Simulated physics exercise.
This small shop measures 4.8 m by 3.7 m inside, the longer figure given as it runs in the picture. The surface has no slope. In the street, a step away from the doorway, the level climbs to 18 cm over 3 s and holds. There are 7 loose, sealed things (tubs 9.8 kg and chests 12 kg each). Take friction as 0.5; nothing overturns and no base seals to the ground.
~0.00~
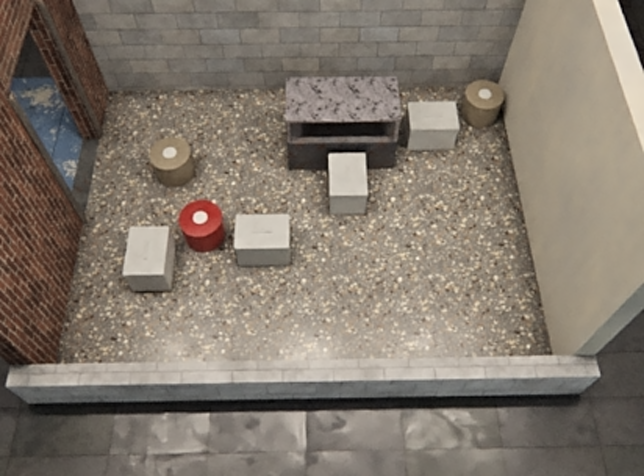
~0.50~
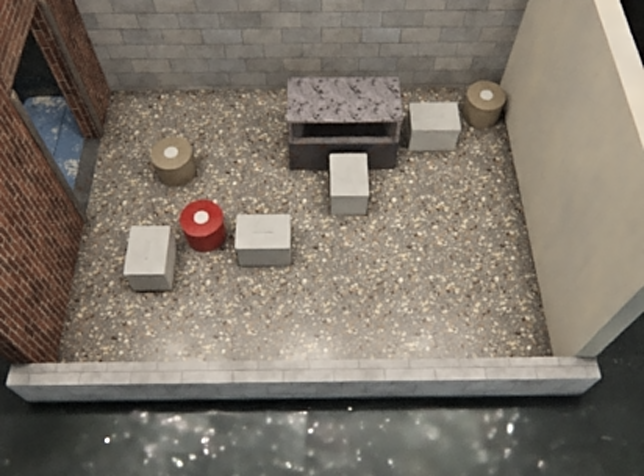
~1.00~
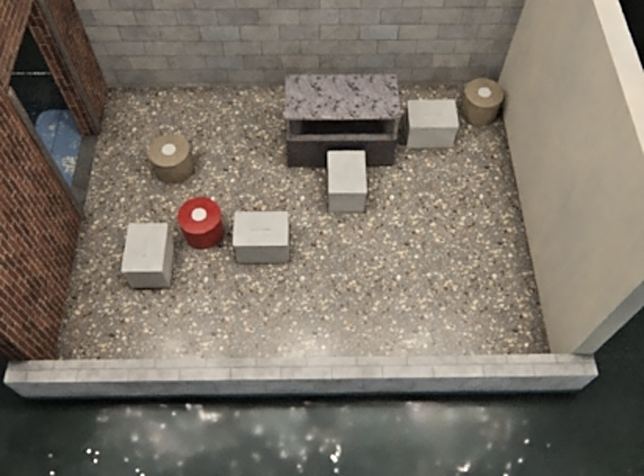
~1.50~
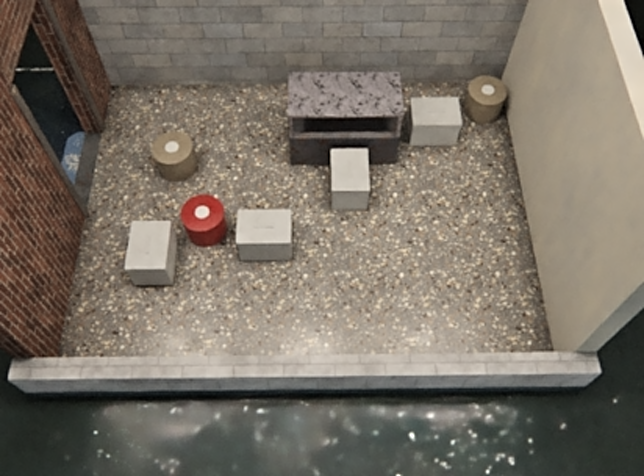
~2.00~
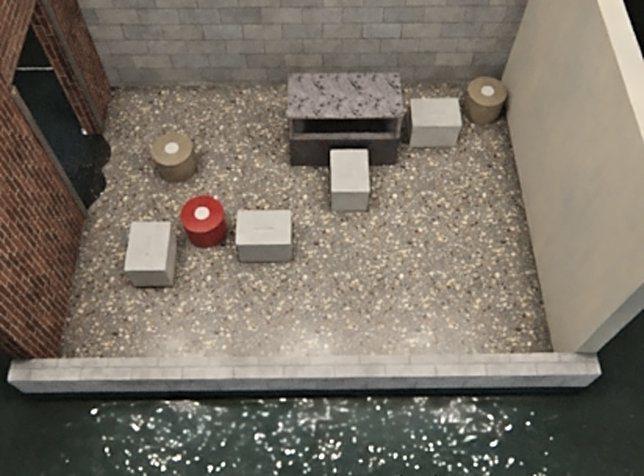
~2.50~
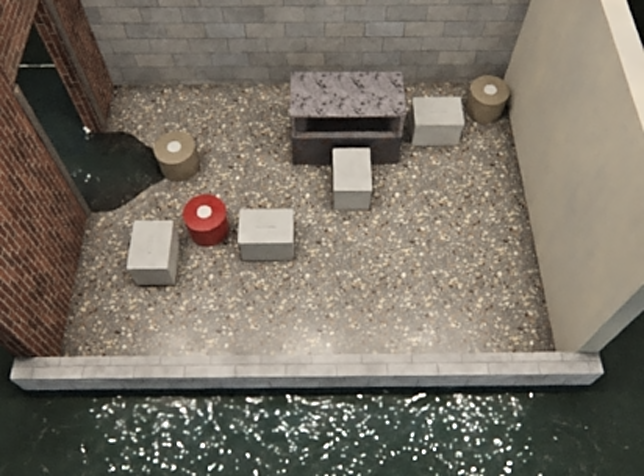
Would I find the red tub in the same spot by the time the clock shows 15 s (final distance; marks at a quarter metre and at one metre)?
Red tub slides a little.
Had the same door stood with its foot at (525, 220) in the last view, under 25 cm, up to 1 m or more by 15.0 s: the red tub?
Then the red tub travels far.
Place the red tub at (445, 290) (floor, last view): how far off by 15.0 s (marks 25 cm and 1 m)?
It slides a little.
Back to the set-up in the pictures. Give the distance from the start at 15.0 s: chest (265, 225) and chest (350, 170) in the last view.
In turn: 50 cm, 80 cm.
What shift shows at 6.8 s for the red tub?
About 40 cm.
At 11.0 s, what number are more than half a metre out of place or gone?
3 of them.
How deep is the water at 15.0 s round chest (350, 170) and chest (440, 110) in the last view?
Roughly 10 and 11 cm.
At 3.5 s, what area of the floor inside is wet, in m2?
Roughly 3.0 m2.
After 3.5 s the red tub is near (204, 212), 0.0 m from its start, aground; 0 afloat.
After 6.8 s the red tub is near (212, 248), 0.4 m from its start, aground; 1 afloat.
After 11.0 s the red tub is near (211, 251), 0.5 m from its start, aground; 4 afloat.
After 15.0 s the red tub is near (209, 250), 0.5 m from its start, aground; 6 afloat.
